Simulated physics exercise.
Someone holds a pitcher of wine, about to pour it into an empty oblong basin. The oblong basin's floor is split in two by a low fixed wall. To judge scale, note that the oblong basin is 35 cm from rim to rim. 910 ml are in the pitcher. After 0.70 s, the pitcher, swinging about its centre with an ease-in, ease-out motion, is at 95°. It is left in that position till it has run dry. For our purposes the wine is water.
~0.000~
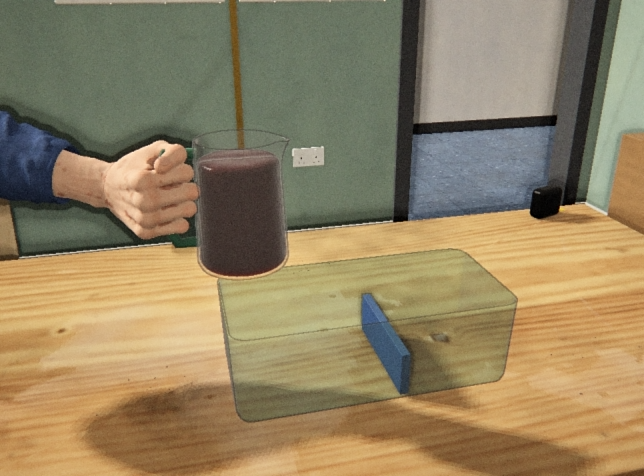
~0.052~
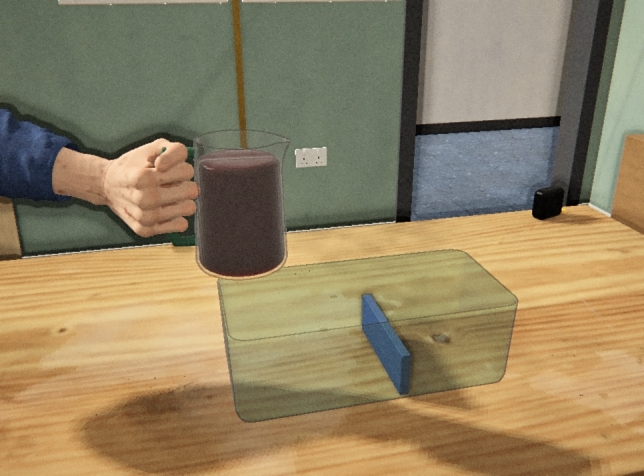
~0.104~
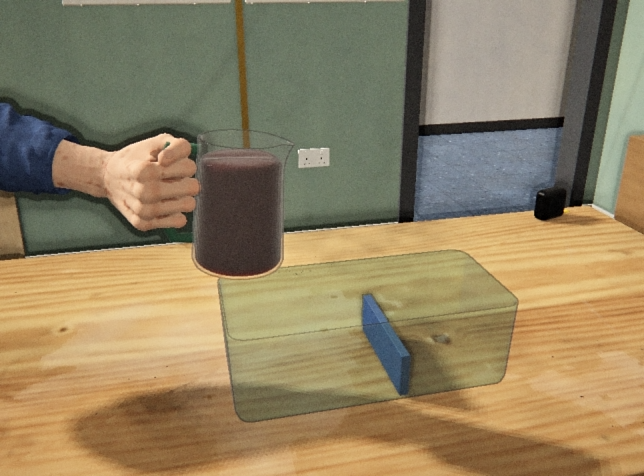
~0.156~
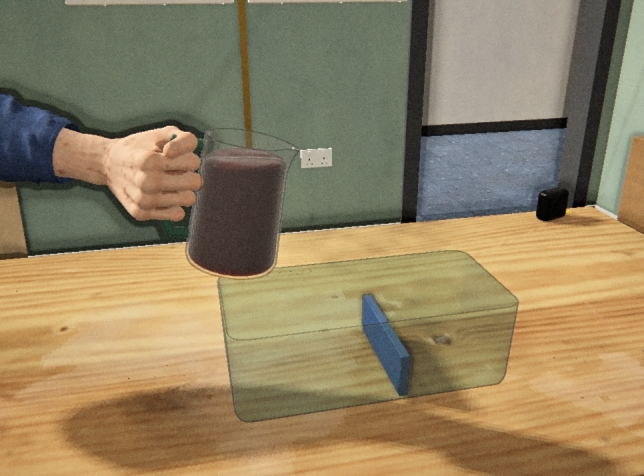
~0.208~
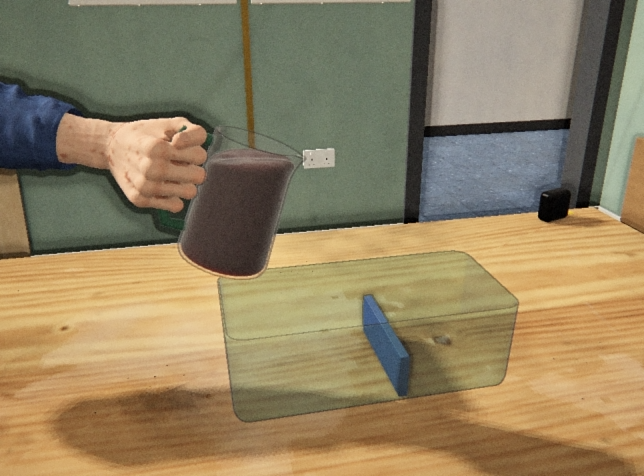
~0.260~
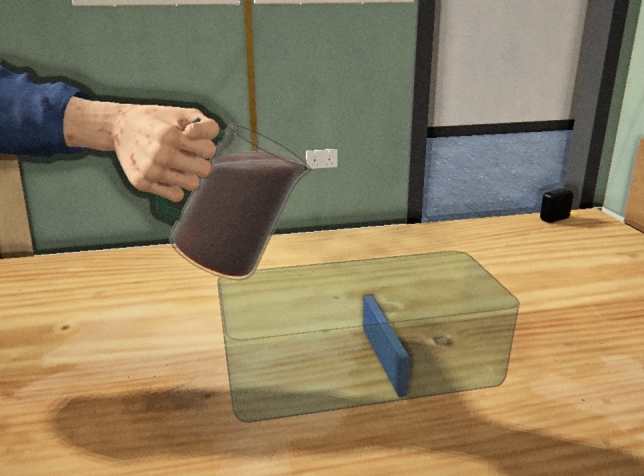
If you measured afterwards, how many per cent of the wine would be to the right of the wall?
About 9 out of 100.
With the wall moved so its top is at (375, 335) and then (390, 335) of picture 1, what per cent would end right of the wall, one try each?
Around 45 and 10 percent, in that order.
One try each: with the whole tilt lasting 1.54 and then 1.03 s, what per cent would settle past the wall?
The first try gives 5 percent and the second 5 percent.
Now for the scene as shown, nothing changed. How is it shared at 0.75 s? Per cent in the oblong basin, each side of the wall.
36 per cent left and 1 right, roughly.
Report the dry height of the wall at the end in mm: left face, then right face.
Near 34 mm for the left and near 56 mm for the right.
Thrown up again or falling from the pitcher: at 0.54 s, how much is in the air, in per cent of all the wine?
It comes to about 14 percent.
Then, 0.54 s in, the tilt is 84° and 80 per cent is still to pour, 5 is left of the wall and 0 right of it.
Then, 0.75 s in, the tilt is 95° and 45 per cent is still to pour, 36 is left of the wall and 1 right of it.
Then, 0.96 s in, the tilt is 95° and 21 per cent is still to pour, 61 is left of the wall and 8 right of it.
Then, 1.20 s in, the tilt is 95° and 10 per cent is still to pour, 77 is left of the wall and 9 right of it.
Finally, 88 per cent lies left of the wall, 9 right of it and 1 outside.
